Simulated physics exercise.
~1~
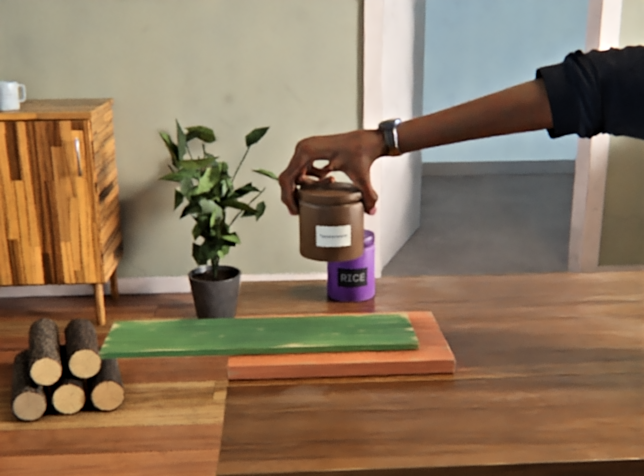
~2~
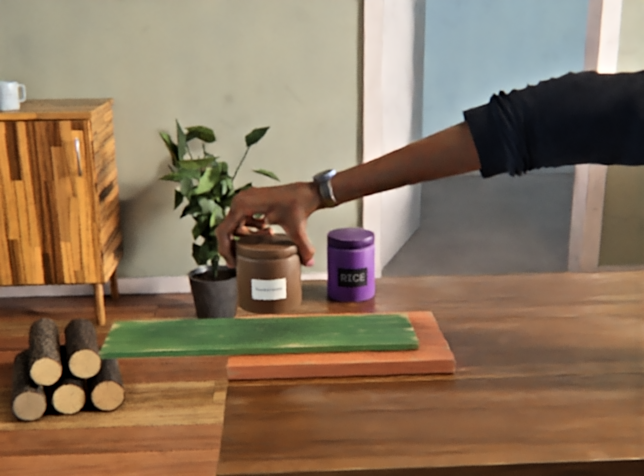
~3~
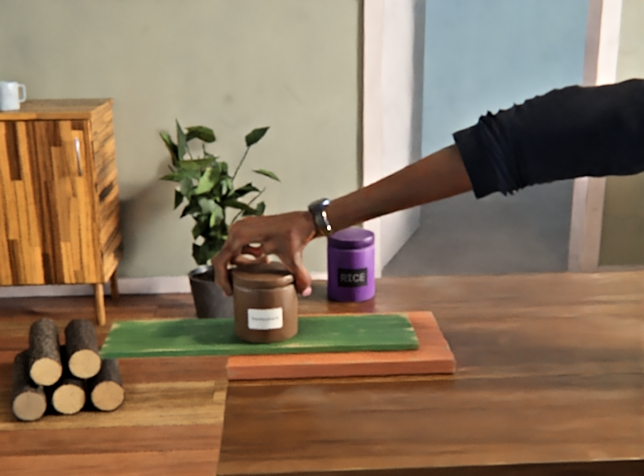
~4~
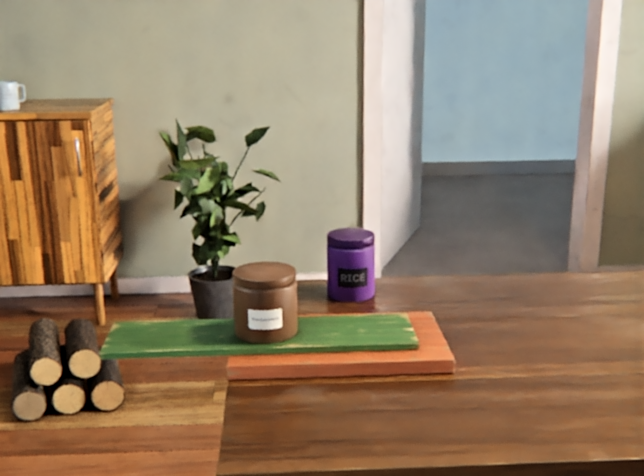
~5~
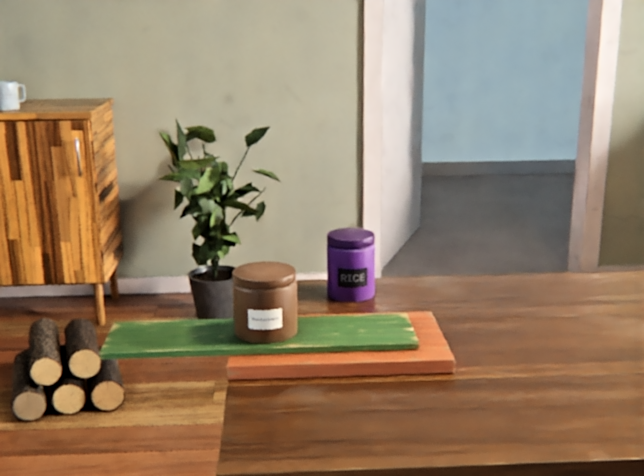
Hand lowering a brown jar, setting it on a green plank atop an orange slab and letting go, the plank staying balanced.
